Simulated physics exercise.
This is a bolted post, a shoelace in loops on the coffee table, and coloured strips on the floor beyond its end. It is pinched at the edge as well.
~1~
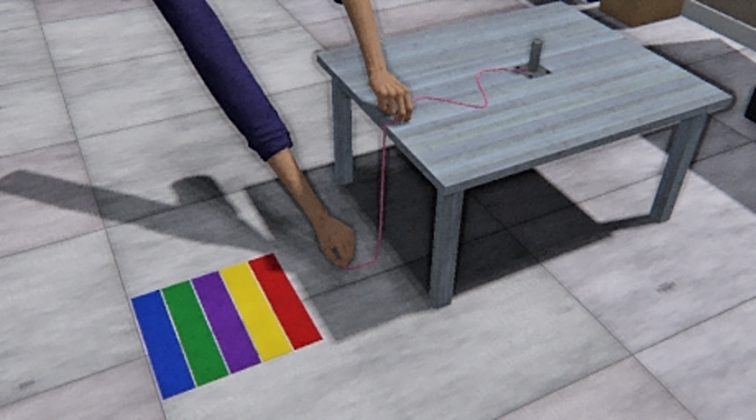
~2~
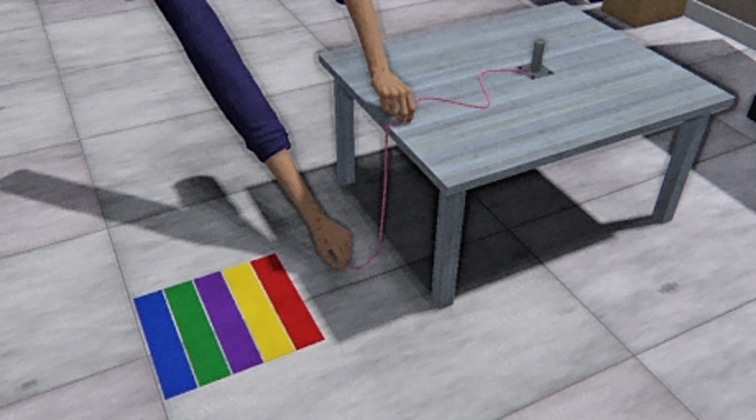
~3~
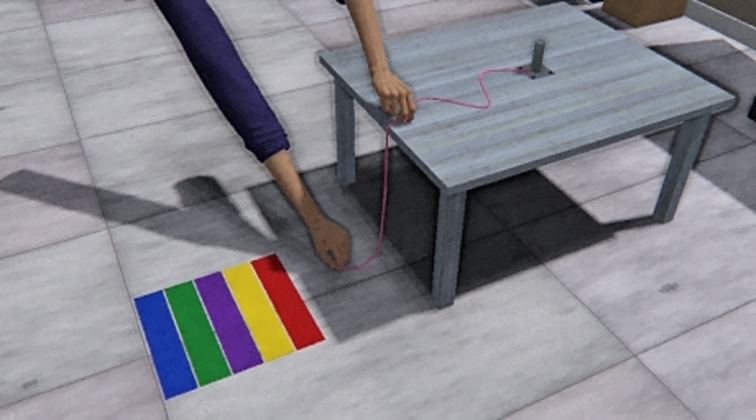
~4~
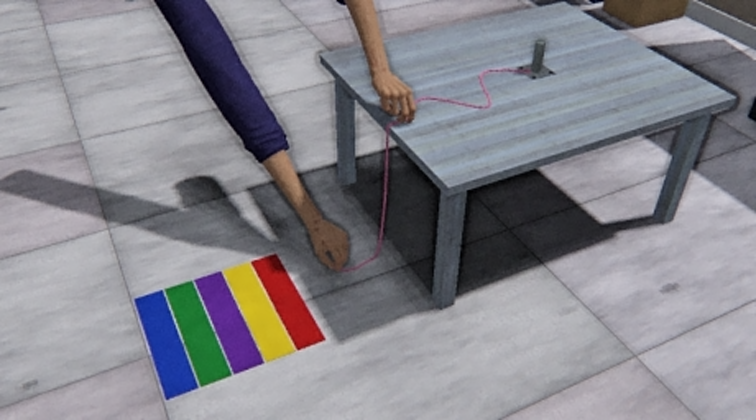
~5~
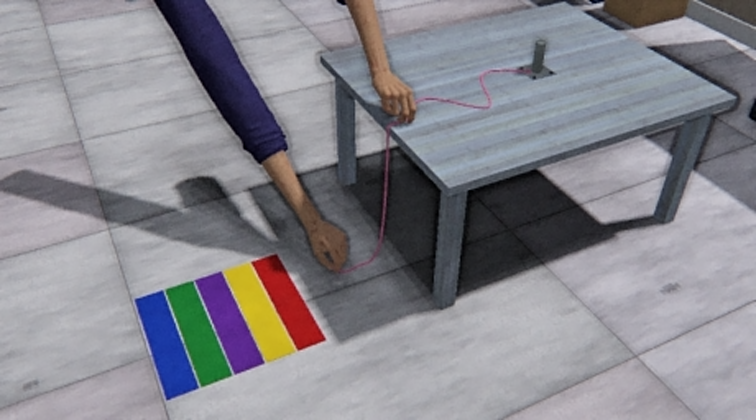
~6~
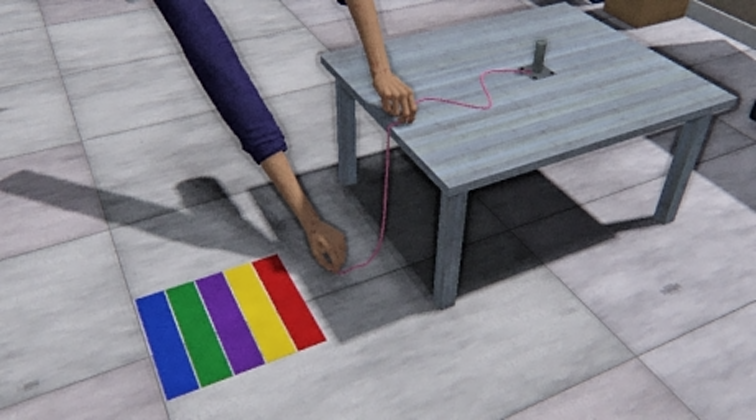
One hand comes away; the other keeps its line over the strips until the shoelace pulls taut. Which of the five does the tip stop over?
Over blue.
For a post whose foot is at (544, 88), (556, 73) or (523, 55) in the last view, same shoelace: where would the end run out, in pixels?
The places are (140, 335), (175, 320) and (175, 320).
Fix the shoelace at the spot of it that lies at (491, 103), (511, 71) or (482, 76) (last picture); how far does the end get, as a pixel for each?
Try by try, around (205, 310), (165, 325) and (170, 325).
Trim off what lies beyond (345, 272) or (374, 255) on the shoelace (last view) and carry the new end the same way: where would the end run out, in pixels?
The places are (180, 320) and (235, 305).
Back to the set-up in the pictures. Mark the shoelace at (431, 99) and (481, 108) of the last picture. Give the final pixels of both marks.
The first at (387, 123), the second at (431, 107).
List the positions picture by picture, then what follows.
In the first picture, end (341, 264); red (299, 327); yellow (269, 338); purple (238, 350); green (206, 362); blue (172, 374).
In the second picture, end (337, 266); shoelace through (498, 70) (488, 100) (429, 98) (388, 128) (385, 189) (379, 246).
In the third picture, end (336, 267).
In the fourth picture, end (335, 267); shoelace through (499, 71) (489, 100) (430, 98) (389, 128) (386, 189) (379, 247).
In the fifth picture, end (334, 268).
In the sixth picture, end (332, 269); shoelace through (500, 71) (490, 101) (431, 99) (390, 129) (386, 190) (378, 248).
Soon after, end near (216, 309); over purple.
Then, end near (180, 321); over green.
At full stretch, end near (159, 328); over blue. The end stops over the blue strip.
